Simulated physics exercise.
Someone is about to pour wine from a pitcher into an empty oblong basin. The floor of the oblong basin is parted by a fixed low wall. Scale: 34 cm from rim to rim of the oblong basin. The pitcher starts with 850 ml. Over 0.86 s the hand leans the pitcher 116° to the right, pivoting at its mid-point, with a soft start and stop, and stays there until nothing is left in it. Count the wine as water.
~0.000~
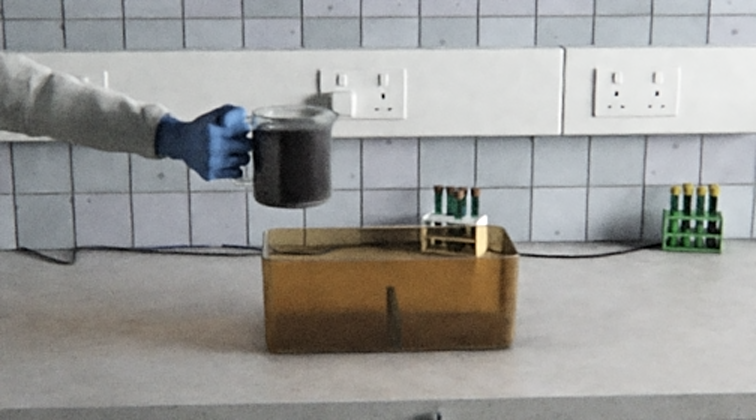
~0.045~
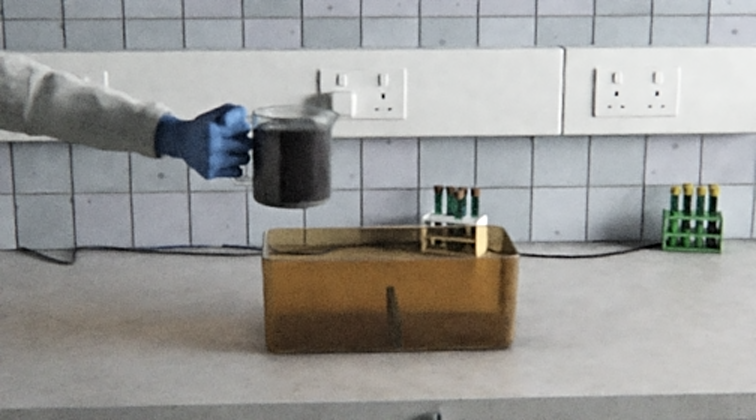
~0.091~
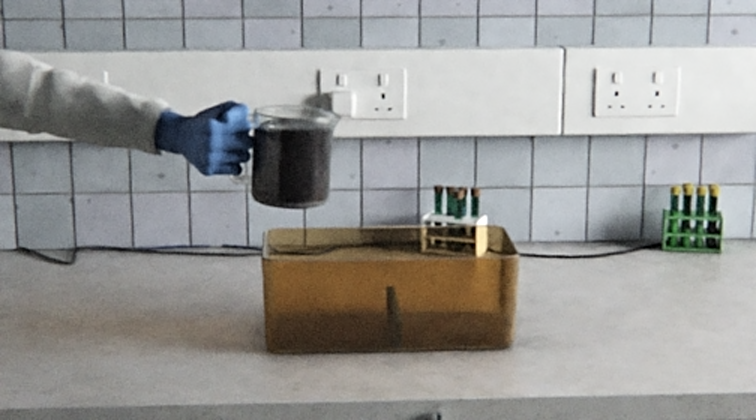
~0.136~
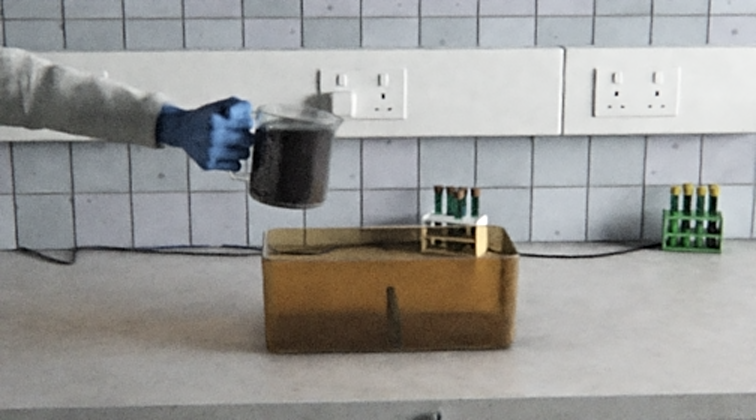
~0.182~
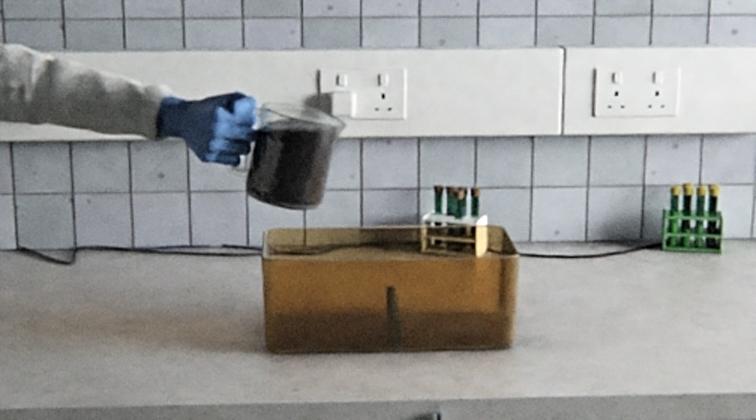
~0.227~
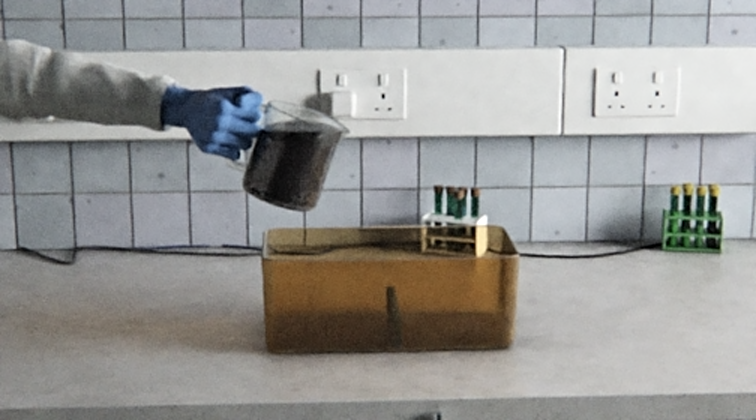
A blue-gloved hand, its pale-sleeved arm reaching in from the left, holds a clear pitcher of dark liquid nearly still, then gradually leans it a little to the right. Below it, an amber oblong basin sits on a grey worktop, with small racks of capped tubes to the right. The unmoving camera faces a laboratory bench, grey tiles and white socket panels straight on.
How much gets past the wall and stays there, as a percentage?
About 44 per cent.
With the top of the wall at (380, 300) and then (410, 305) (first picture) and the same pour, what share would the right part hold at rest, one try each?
In turn about 70 and 20 per cent.
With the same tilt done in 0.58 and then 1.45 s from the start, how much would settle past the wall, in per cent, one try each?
First 30, then 60 per cent.
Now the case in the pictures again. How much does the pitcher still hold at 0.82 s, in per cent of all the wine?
About 14 per cent.
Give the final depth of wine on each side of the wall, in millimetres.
Some 16 mm on the left and 14 mm on the right.
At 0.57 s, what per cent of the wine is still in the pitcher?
Some 70 per cent.
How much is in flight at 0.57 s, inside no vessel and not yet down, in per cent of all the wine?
Some 20 per cent.
Then, 0.57 s in, the tilt is 86° and 69 per cent is still to pour, 2 is left of the wall and 8 right of it.
Then, 0.82 s in, the tilt is 115° and 14 per cent is still to pour, 34 is left of the wall and 40 right of it.
Then, 1.08 s in, the tilt is 116° and 0 per cent is still to pour, 55 is left of the wall and 43 right of it.
Then, 1.36 s in, the tilt is 116° and 0 per cent is still to pour, 55 is left of the wall and 44 right of it.
Finally, 55 per cent lies left of the wall, 44 right of it and 1 outside.
